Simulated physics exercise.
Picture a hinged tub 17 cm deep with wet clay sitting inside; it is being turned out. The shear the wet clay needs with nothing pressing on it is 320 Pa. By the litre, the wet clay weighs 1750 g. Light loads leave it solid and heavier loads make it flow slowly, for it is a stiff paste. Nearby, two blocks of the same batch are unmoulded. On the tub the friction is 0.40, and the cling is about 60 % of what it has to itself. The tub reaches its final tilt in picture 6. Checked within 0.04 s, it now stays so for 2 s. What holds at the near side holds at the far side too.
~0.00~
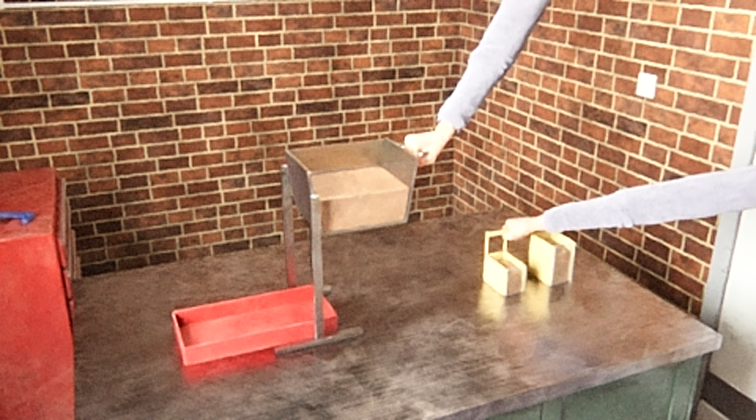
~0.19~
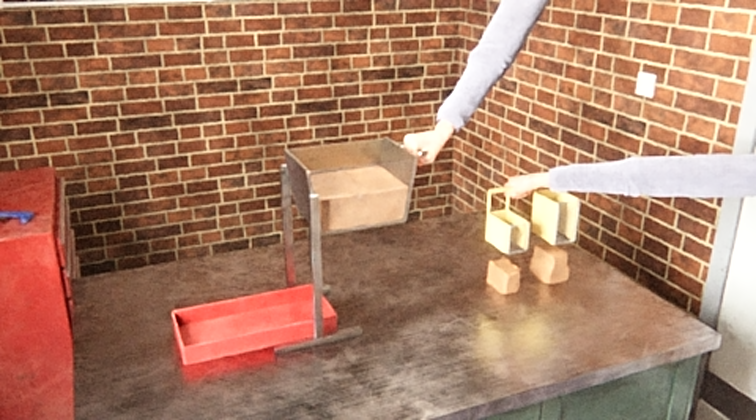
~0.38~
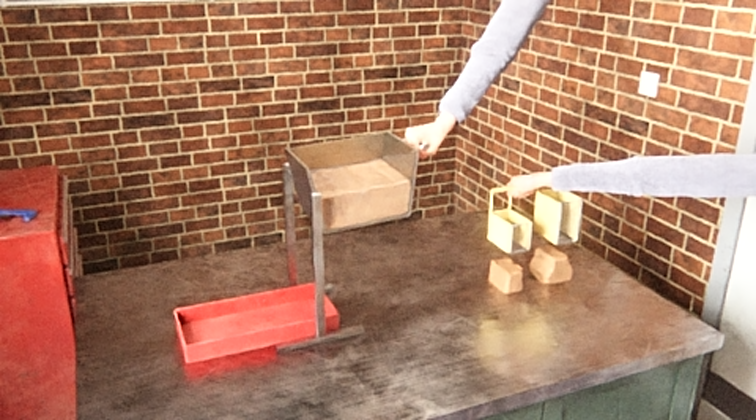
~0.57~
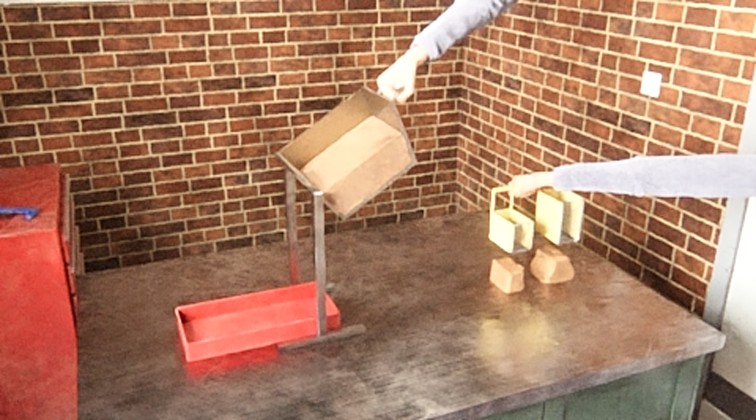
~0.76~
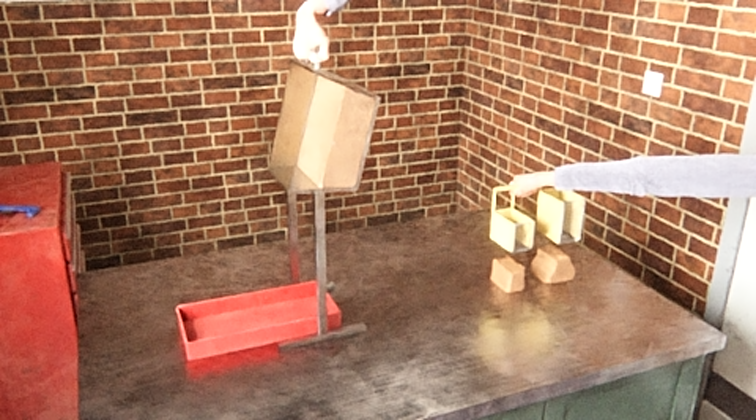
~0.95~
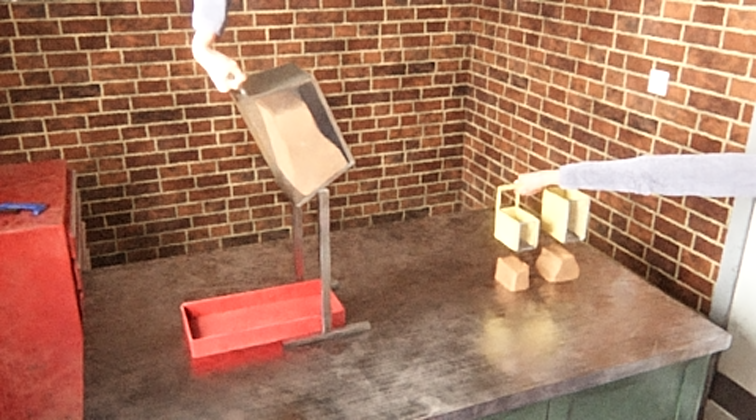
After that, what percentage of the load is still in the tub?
Roughly 0 %.
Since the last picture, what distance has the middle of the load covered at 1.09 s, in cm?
I'd put the distance at about 16 centimetres.
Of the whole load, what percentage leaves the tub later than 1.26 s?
Around 0 percent of the load.
After 1.09 s, the tub is at 114 degrees and holds 28 %.
After 1.26 s, the tub is at 114 degrees and holds 0 %.
After 1.43 s, the tub is at 114 degrees and holds 0 %.
After 1.60 s, the tub is at 114 degrees and holds 0 %.
After 2.95 s, at the end, the tub is at 114 degrees and holds 0 %.
